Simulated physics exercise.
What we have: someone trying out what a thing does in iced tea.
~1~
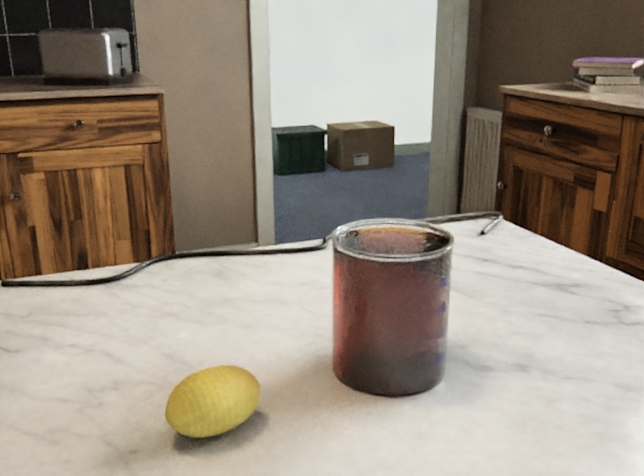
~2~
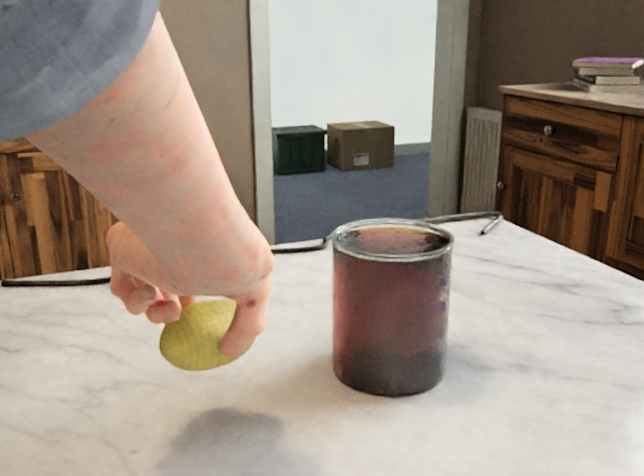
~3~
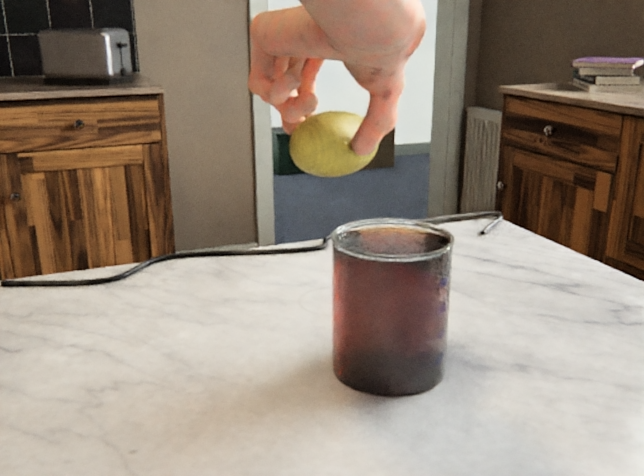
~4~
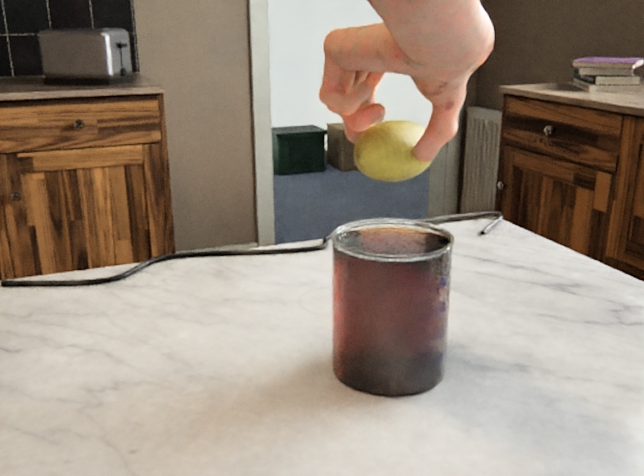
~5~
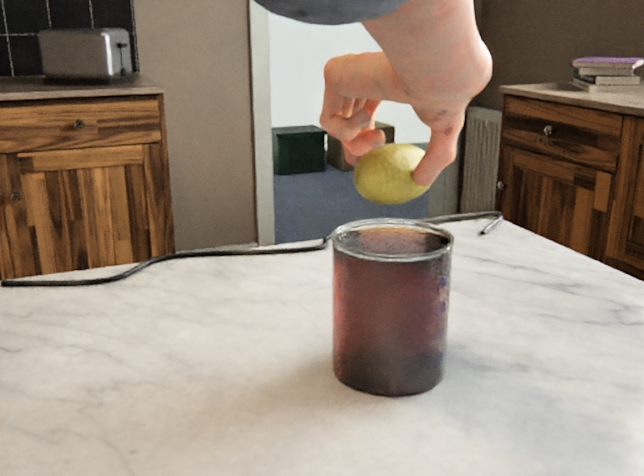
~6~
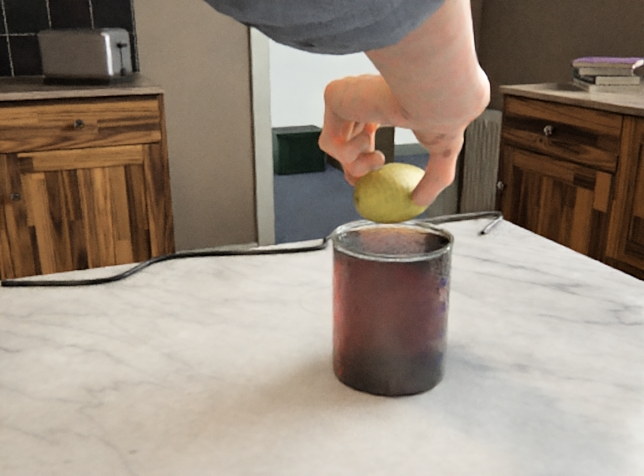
A hand lifts a lemon from the table and lowers it just above a nearly full beaker.
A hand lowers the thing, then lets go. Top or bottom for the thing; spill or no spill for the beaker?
In the iced tea, the object is held up; as for the beaker, it spills some.
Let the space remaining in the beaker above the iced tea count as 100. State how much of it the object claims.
I reckon close to 200 in a hundred.
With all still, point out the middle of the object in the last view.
Its centre ends up around (392, 253) in the last picture.
A moment on, the lemon enters the iced tea; the beaker is full to the brim.
Further on, the lemon comes up again; the beaker is full to the brim; a puddle lies round it.
When it is over, the lemon is afloat; the beaker is full to the brim; a puddle lies round it.
